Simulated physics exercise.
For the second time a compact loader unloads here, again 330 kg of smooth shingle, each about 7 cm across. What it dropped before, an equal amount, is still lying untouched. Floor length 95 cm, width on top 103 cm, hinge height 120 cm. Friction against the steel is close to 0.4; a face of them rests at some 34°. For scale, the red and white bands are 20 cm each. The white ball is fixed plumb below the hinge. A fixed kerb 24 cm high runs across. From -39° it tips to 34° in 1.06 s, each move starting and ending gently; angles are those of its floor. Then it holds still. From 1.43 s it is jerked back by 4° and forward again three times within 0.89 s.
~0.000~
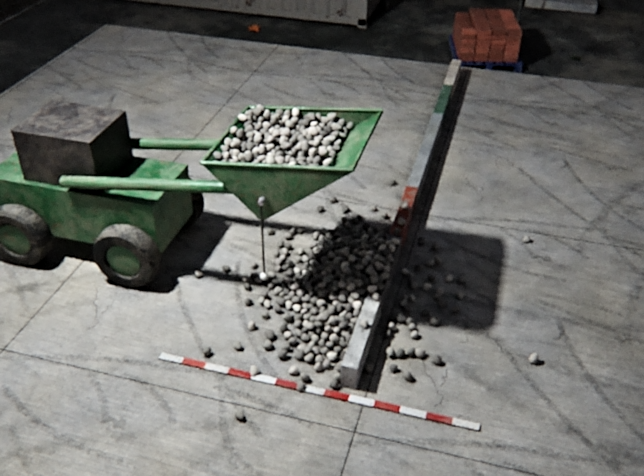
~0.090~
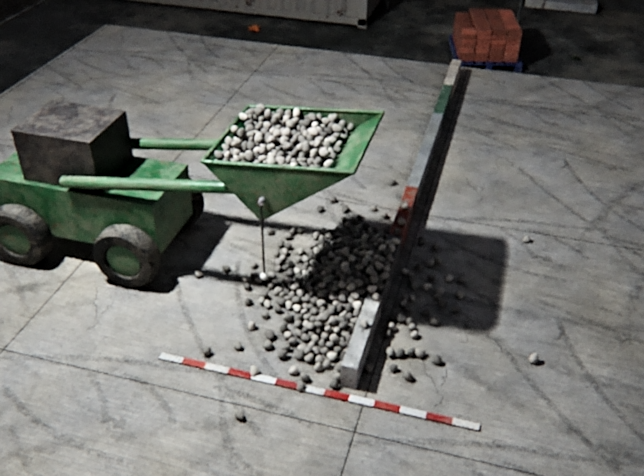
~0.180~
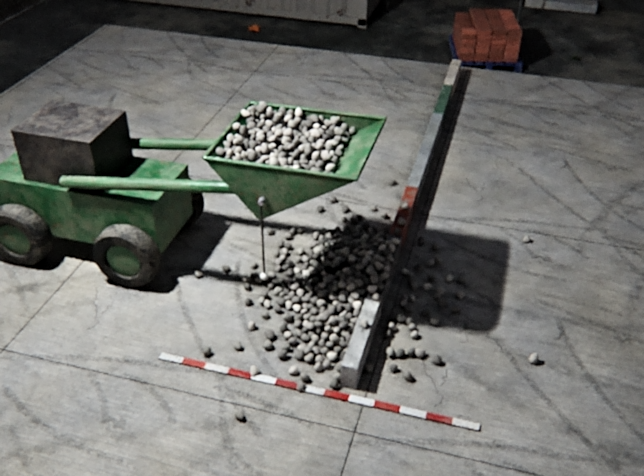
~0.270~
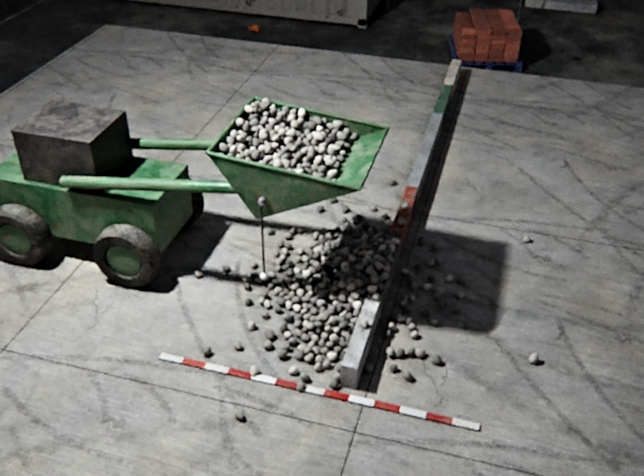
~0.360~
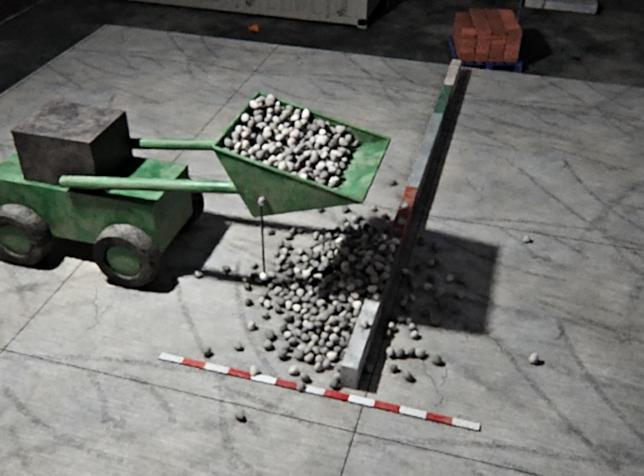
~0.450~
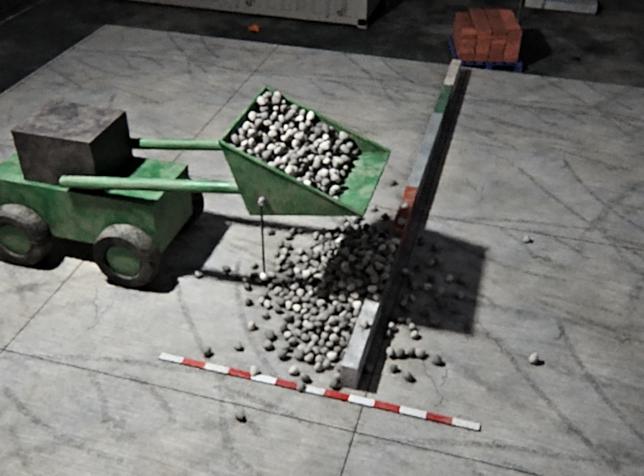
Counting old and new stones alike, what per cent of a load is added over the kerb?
About 80 per cent.
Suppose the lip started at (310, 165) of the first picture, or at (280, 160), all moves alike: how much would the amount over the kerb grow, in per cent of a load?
First some 25, then 5 per cent.
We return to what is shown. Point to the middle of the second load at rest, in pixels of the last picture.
Around (428, 300).
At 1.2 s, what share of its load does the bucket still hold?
About 75 per cent.
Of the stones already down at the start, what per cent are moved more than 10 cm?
Roughly 5 per cent of them.
After 0.8 s the floor is at 23°; in per cent of one load, 100 in the bucket, 93 on this side of the kerb, 7 over the kerb; the foremost stones are at (471, 300).
After 1.2 s the floor is at 34°; in per cent of one load, 74 in the bucket, 118 on this side of the kerb, 7 over the kerb; the foremost stones are at (471, 300).
After 2.8 s the floor is at 34°; in per cent of one load, 0 in the bucket, 113 on this side of the kerb, 87 over the kerb; the foremost stones are at (617, 349).
After 5.3 s the floor is at 34°; in per cent of one load, 0 in the bucket, 113 on this side of the kerb, 87 over the kerb; the foremost stones are at (618, 349). Net gain over the kerb, 80.
